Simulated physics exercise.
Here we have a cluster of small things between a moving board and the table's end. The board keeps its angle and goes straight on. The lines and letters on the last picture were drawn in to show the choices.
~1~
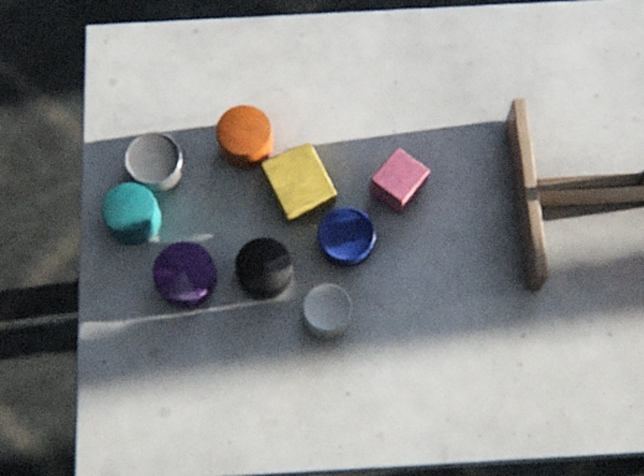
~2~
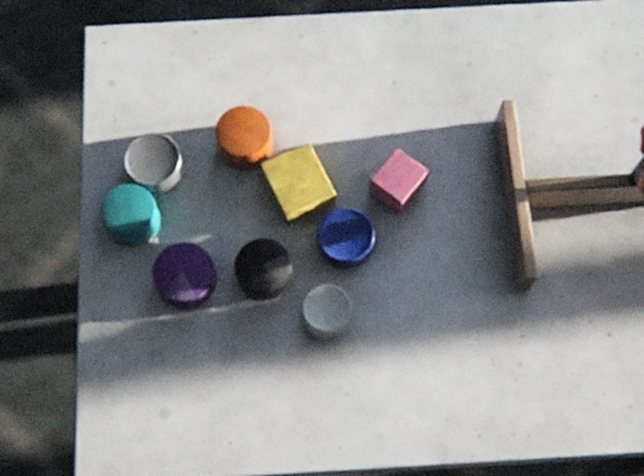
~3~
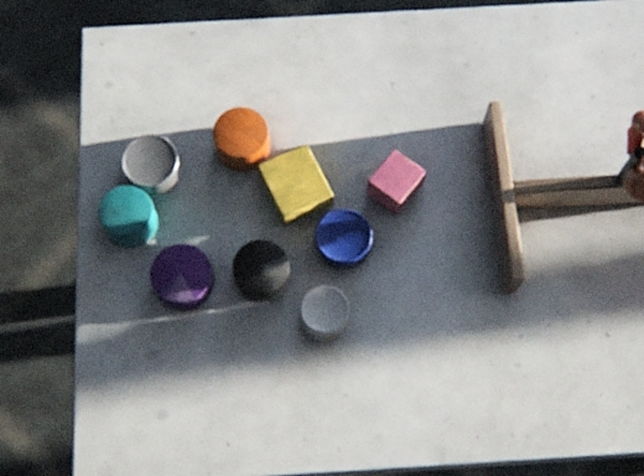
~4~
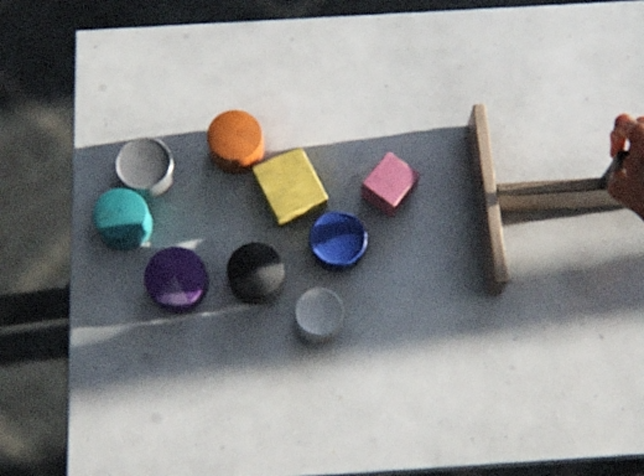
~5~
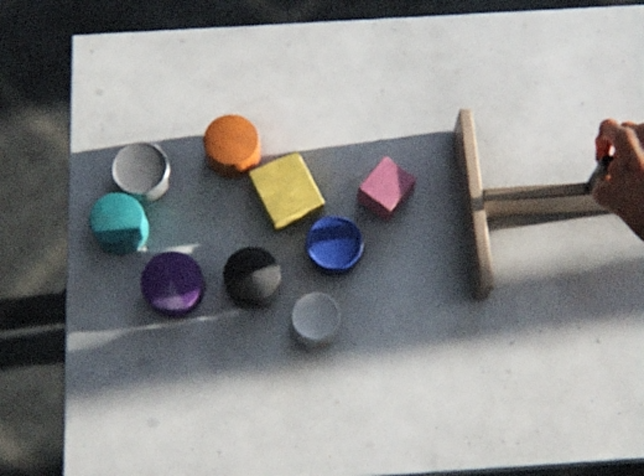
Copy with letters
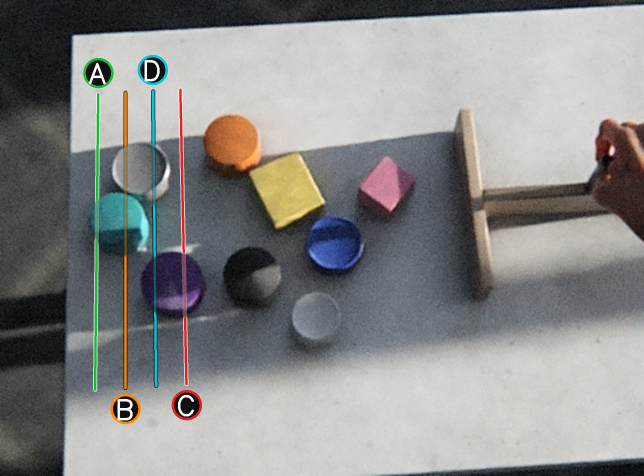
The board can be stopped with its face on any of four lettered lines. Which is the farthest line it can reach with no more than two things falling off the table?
D.
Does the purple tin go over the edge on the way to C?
No.
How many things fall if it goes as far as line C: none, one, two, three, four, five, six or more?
In all, two.
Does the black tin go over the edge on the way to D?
No.
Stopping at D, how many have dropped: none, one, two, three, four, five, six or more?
In all, two.
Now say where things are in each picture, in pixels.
The first picture shows pink block (399, 181); orange tin (245, 137); board (531, 185).
The second picture shows board (520, 186); white jar (327, 312).
The third picture shows board (507, 187); yellow block (296, 185).
The fourth picture shows board (490, 190); black tin (256, 273).
The fifth picture shows board (476, 195); pink block (386, 189); orange tin (232, 147); turquoise tin (119, 224).
On the marked copy, A at (97, 234); B at (126, 232); C at (183, 229); D at (154, 231).
With D. Early on, board (361, 202); yellow block (280, 194); pink block (332, 197).
Further on, board (245, 208); grey tin (115, 174); purple tin (161, 286).
At the end, board (154, 214); grey tin over the edge; turquoise tin over the edge; two fallen.
As for the rest, A drops five; B drops four; C is within the limit but short.
